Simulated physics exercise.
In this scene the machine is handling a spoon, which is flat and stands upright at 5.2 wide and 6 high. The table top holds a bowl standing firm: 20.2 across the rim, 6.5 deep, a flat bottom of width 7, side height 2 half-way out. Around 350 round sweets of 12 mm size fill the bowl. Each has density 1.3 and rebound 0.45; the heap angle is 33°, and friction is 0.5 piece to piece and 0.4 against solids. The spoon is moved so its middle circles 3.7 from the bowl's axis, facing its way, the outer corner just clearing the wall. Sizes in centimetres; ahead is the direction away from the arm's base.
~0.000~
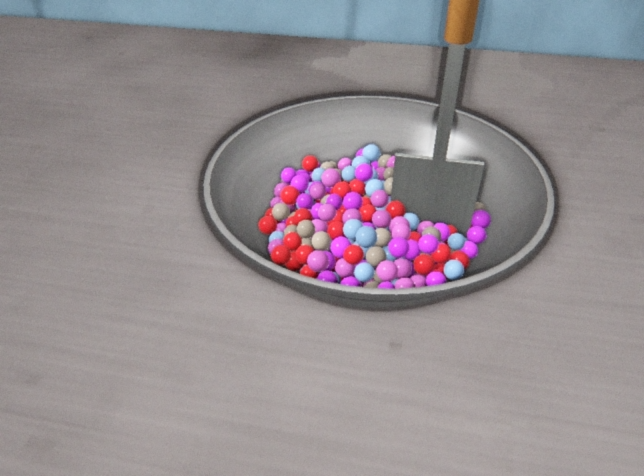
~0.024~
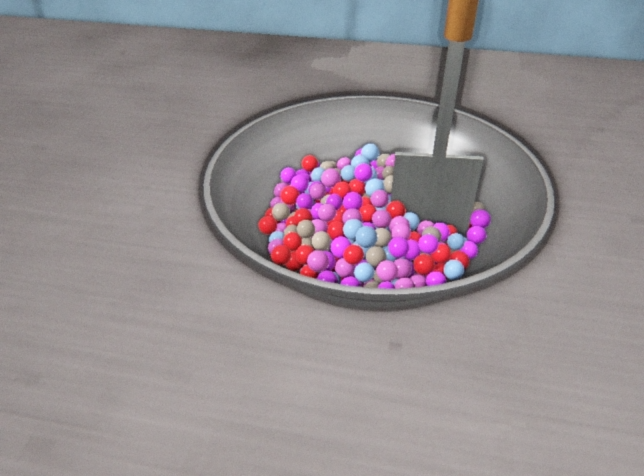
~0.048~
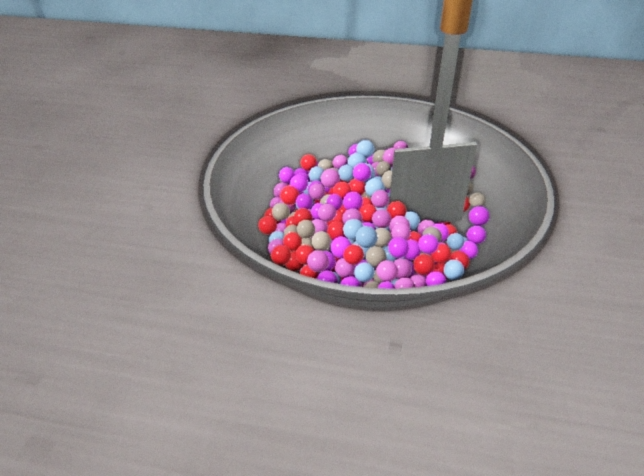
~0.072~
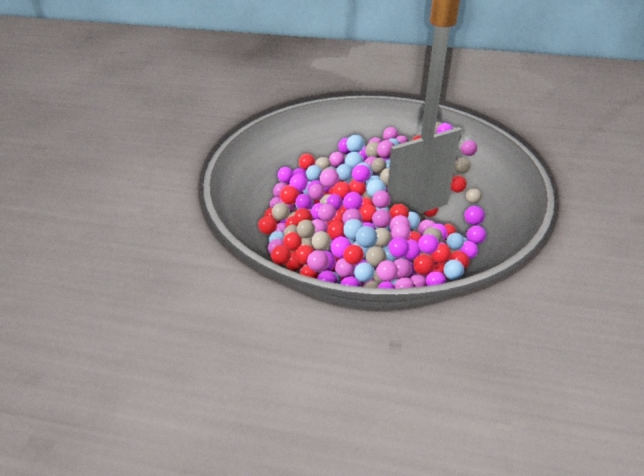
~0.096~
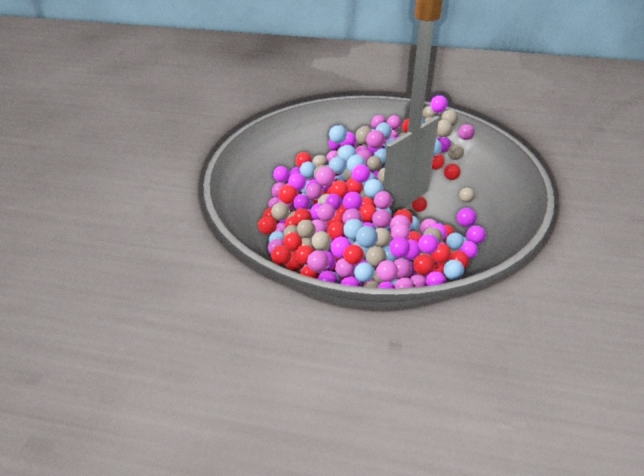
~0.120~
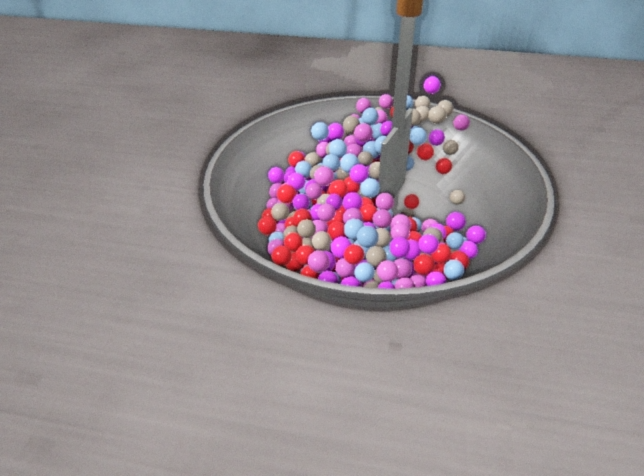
Flat metal spatula turning edge-on and sweeping left through colourful round sweets in a grey bowl, pushing some up the far side.
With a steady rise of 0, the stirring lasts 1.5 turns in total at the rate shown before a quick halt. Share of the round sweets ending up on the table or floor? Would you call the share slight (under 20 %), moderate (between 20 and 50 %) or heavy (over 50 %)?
I would call it moderate.
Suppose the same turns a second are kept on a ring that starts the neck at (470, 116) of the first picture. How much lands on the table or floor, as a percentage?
It comes to around 35 percent.
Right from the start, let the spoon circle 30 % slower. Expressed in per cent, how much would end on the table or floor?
I'd say close to 10 %.
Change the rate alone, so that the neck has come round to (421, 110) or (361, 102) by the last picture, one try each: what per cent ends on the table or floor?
Around 10 and 50 percent, in that order.
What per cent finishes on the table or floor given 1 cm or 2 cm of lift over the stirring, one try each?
First try about 25 per cent, second about 20 per cent.
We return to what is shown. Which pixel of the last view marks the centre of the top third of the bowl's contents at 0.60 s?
In the last picture it sits around (395, 146).
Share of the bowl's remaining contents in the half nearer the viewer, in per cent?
About 60 %.
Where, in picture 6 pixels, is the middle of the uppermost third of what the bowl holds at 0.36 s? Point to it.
Upper-third centre: Approx. (360, 247) px.
After 0.36 s, 255° round, highest piece 10 above the table; 307 in the bowl, 19 on the table or floor, 21 in flight or on the tool.
After 0.60 s, 75° round, highest piece 9 above the table; 269 in the bowl, 72 on the table or floor, 6 in flight or on the tool.
After 0.91 s, 180° round, highest piece 6 above the table; 253 in the bowl, 93 on the table or floor, 1 in flight or on the tool.
After 1.61 s, 180° round, highest piece 6 above the table; 253 in the bowl, 94 on the table or floor.
In the end, 253 in the bowl, 94 on the table or floor. That is 27 % on the table or floor.
